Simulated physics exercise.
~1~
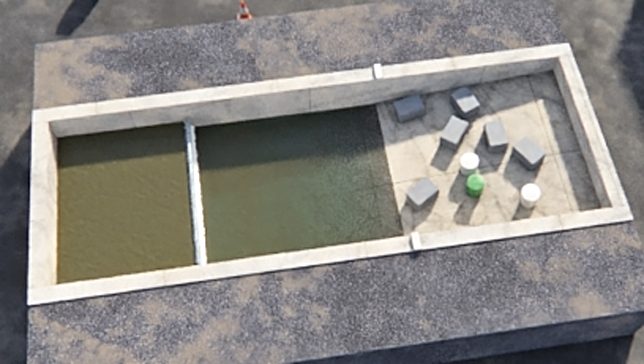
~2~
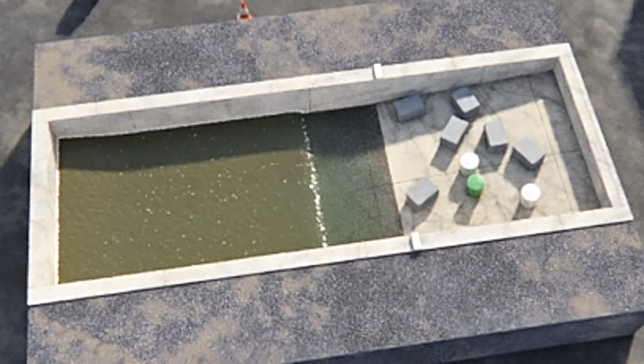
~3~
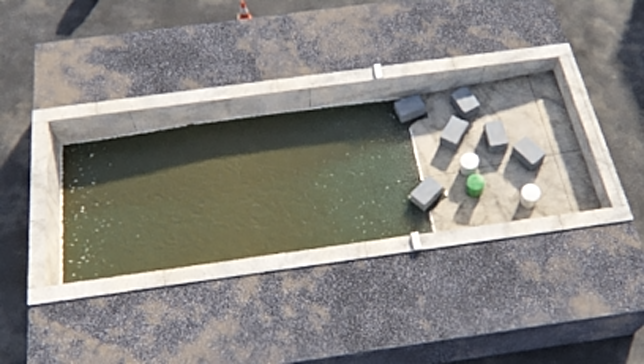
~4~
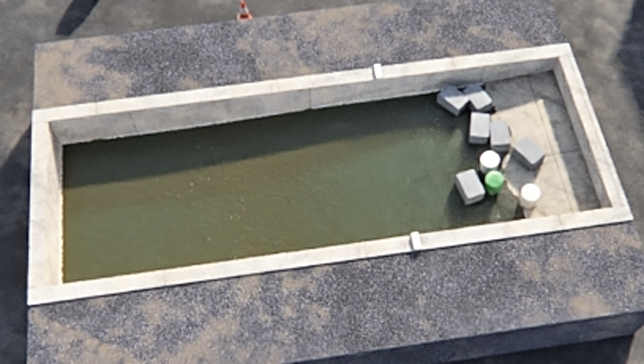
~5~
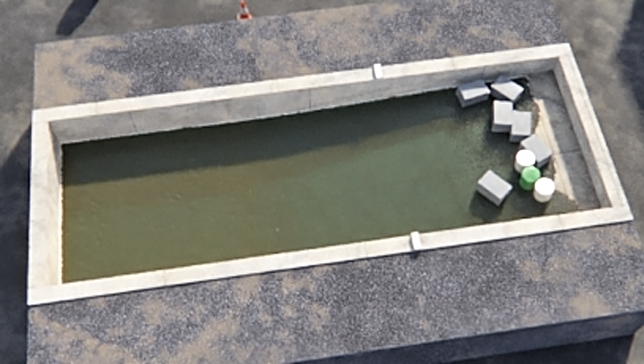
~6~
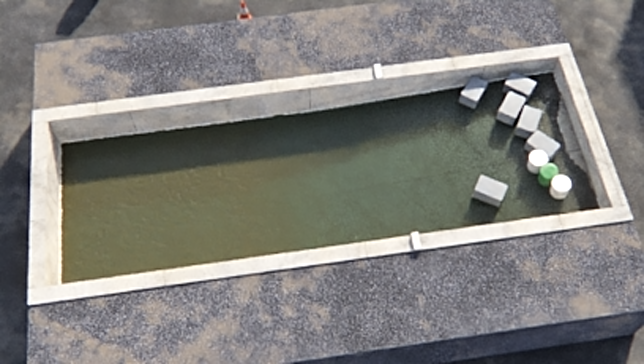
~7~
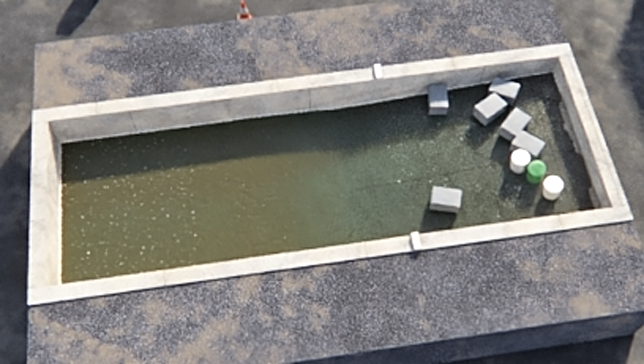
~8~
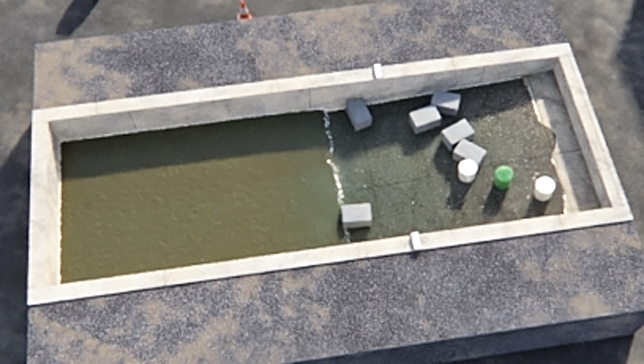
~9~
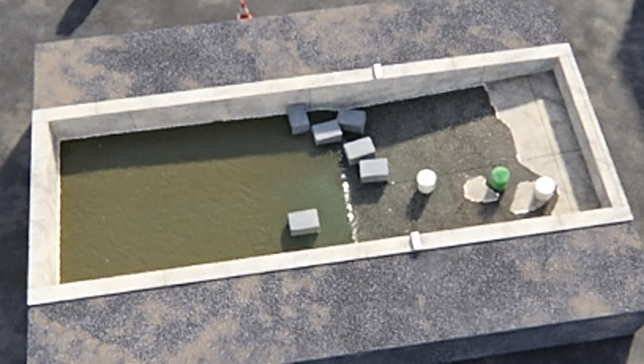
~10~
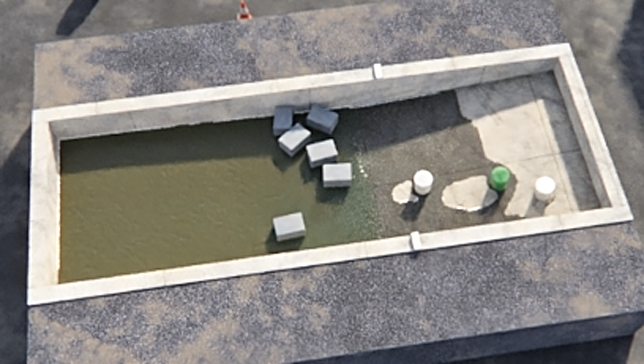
Water surges right up a ramp, then drains left, carrying gray crates but leaving pails.
